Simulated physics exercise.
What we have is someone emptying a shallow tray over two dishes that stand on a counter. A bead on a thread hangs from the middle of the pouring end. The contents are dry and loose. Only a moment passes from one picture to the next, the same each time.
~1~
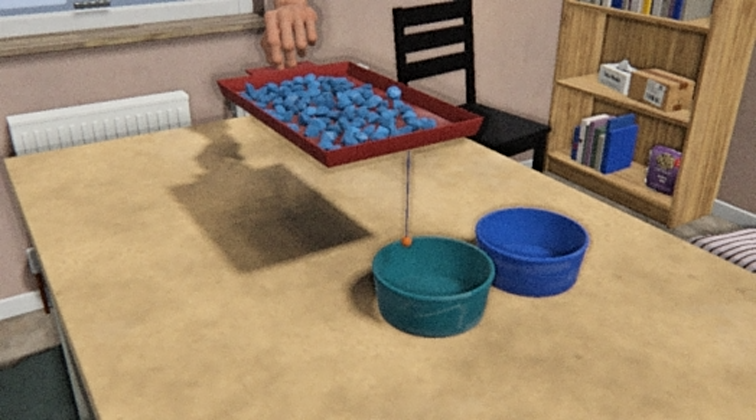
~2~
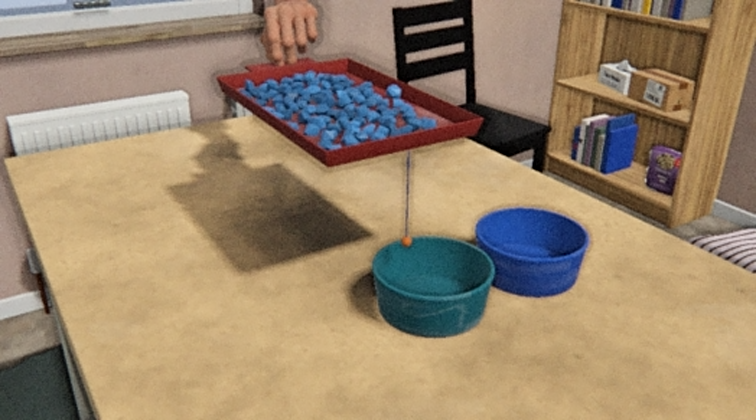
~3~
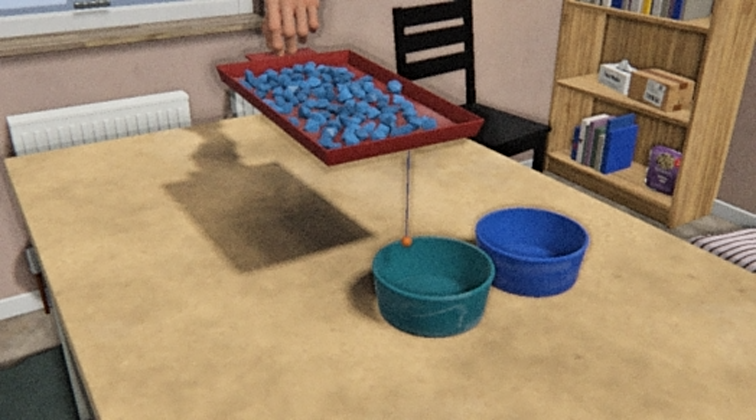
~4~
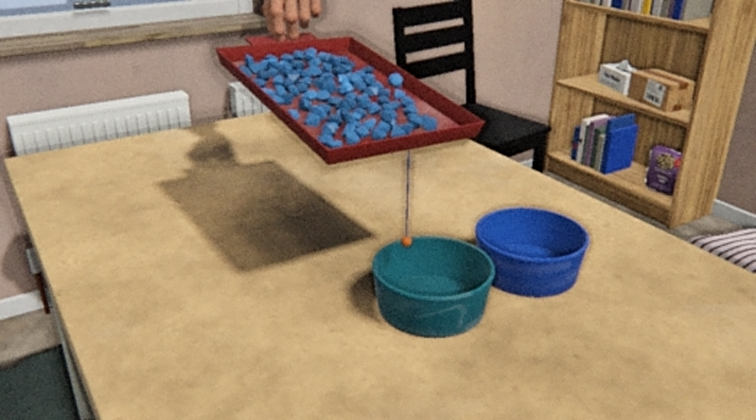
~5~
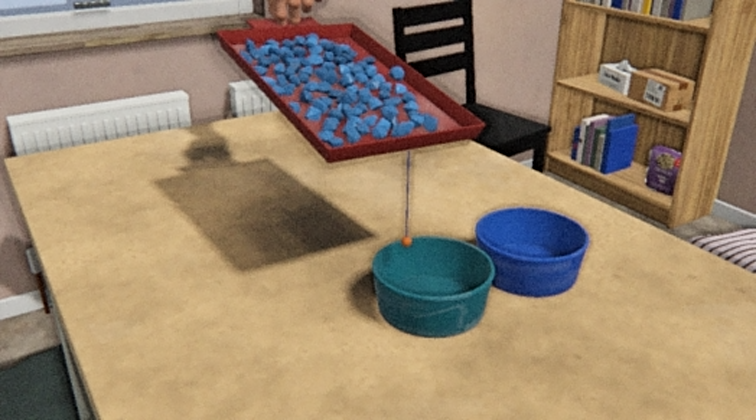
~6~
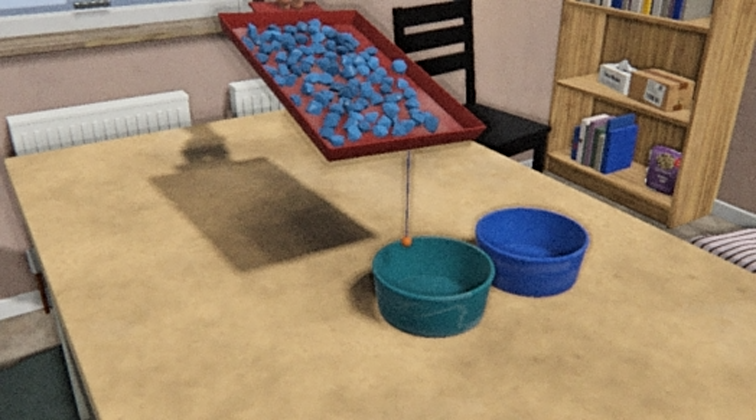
A hand raised the back end of a red tray of small blue stones above a table with a green dish and a blue dish, gradually steepening its slope while the dishes stayed still.
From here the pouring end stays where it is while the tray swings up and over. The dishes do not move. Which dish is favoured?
The left dish gets more.
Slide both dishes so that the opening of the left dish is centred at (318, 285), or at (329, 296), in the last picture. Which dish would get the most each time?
In turn: Right; right.
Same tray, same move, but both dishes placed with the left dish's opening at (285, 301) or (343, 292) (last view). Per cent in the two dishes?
Near 30 % and 70 %.
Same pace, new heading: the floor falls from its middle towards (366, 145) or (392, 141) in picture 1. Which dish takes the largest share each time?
One: The dish on the left. Two: Left.
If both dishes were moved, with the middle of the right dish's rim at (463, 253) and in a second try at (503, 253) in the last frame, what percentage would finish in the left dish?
The first gives 0 %, the second 30 %.
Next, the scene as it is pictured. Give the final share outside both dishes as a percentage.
Some 40 per cent.
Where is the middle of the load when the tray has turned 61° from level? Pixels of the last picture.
Close to (428, 108).
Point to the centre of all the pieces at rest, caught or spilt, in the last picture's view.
Close to (460, 305).
Soon, tray tipped steeply; nearly all on the tray; a stray few in the air.
A while on, tray tipped past a quarter turn; about a quarter on the tray; about a quarter in the left dish; a small part in the right dish; about a quarter outside both; a small part in the air.
Towards the end, tray tipped past a quarter turn; about half in the left dish; a small part in the right dish; about a third outside both.
Finally, tray tipped past a quarter turn; about half in the left dish; a small part in the right dish; about a third outside both.
